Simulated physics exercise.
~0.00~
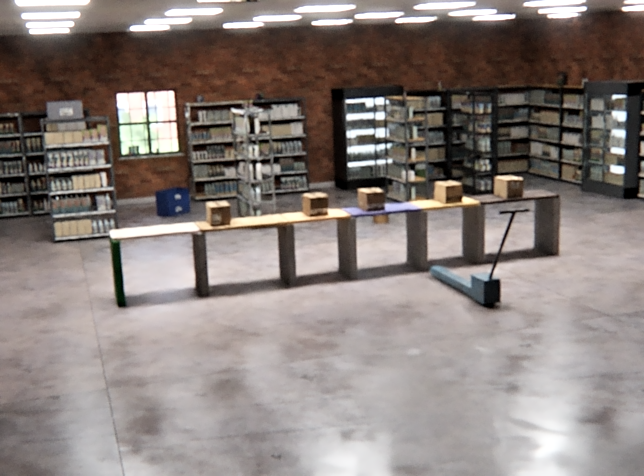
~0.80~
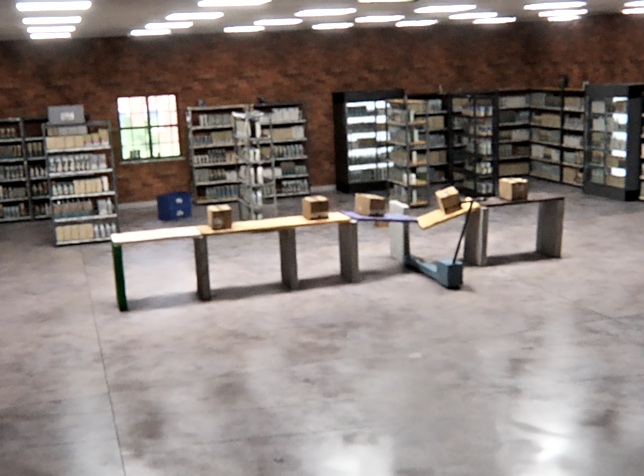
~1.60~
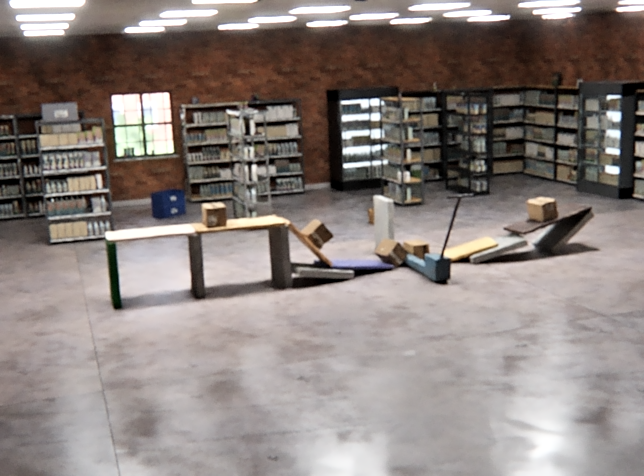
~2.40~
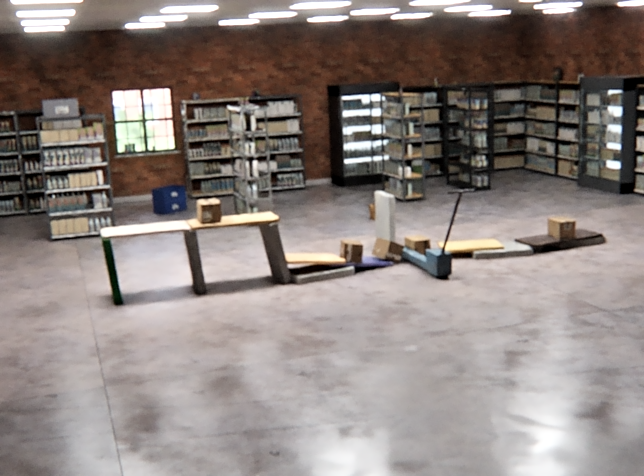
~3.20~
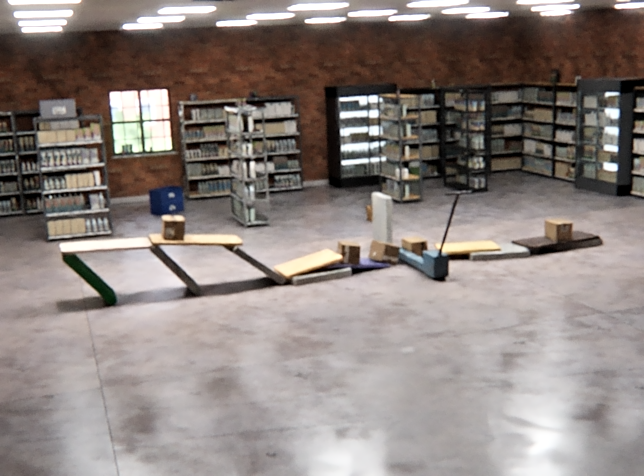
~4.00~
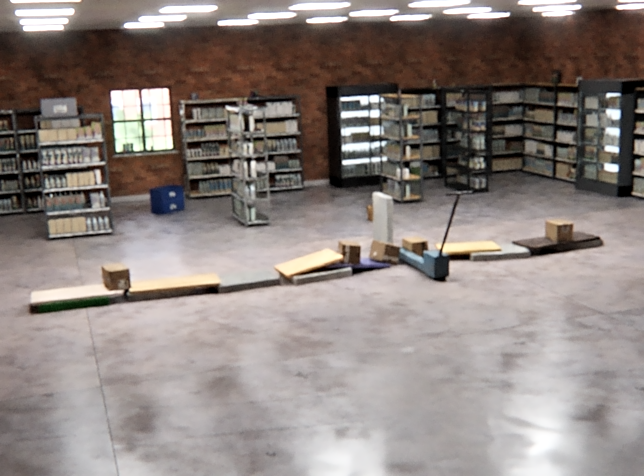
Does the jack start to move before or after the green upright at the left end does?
The jack starts to move before the green upright. It rolls in at the shelf while the green upright still stands, and the upright only leans over later, as the left end comes down.
